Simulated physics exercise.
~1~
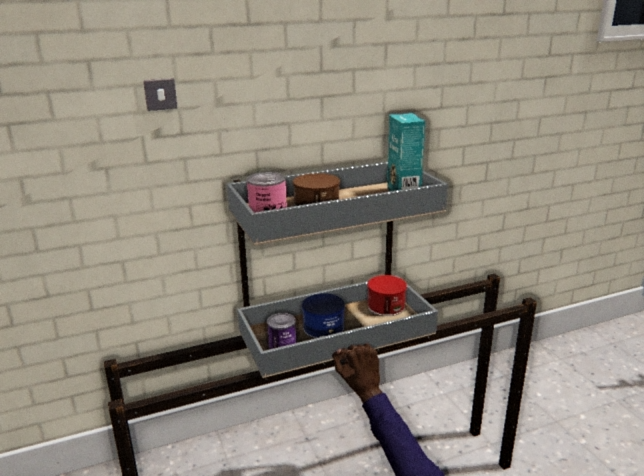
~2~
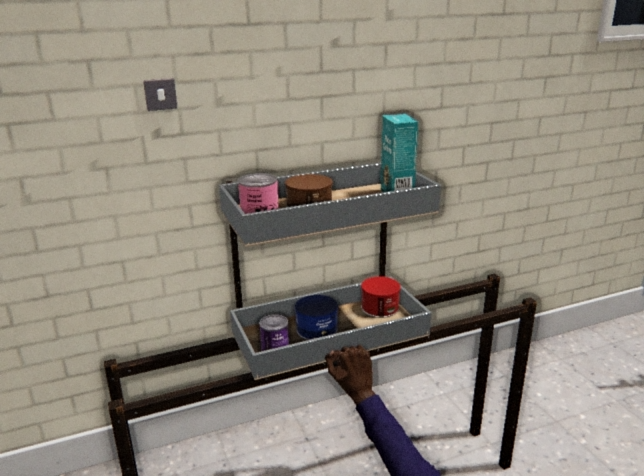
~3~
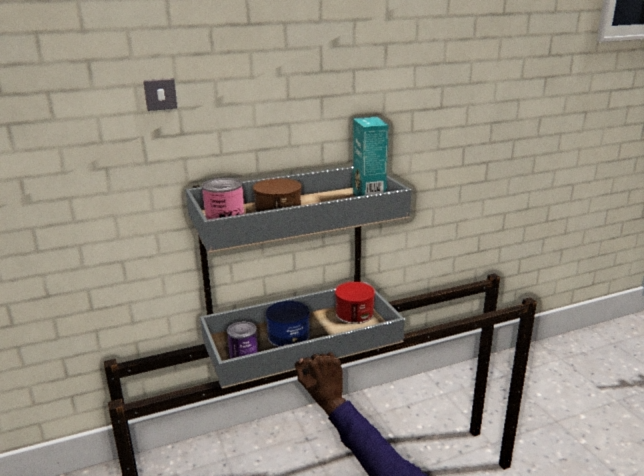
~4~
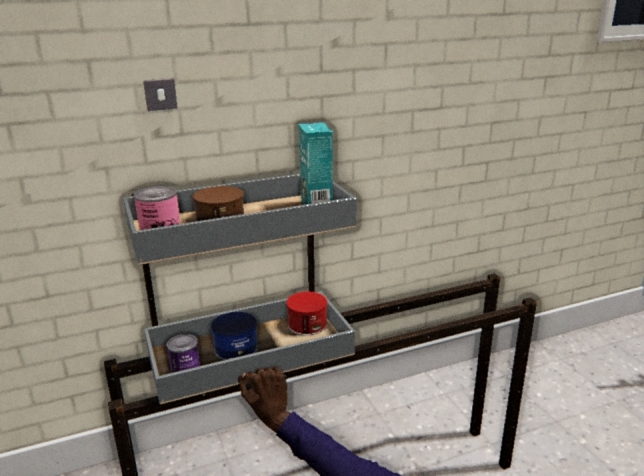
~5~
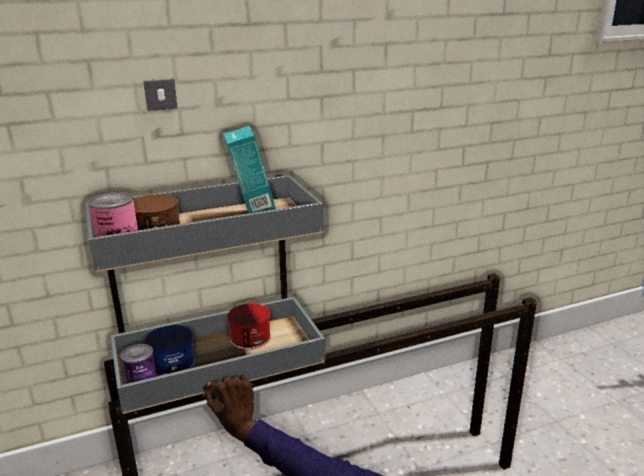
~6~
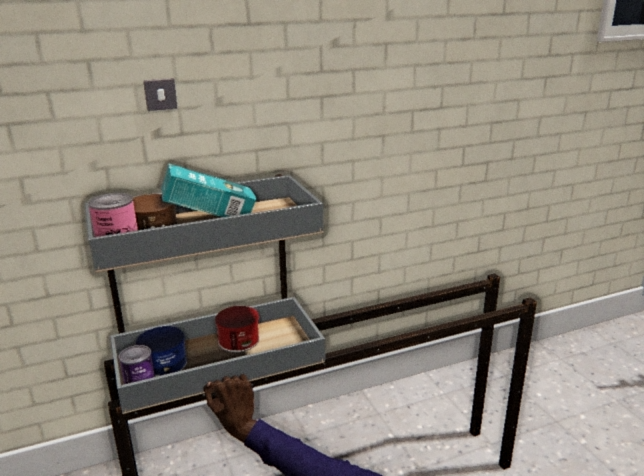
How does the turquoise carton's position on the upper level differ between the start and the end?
At the start the turquoise carton stands upright, and by the end it has toppled to the left and lies on its side in the upper level.
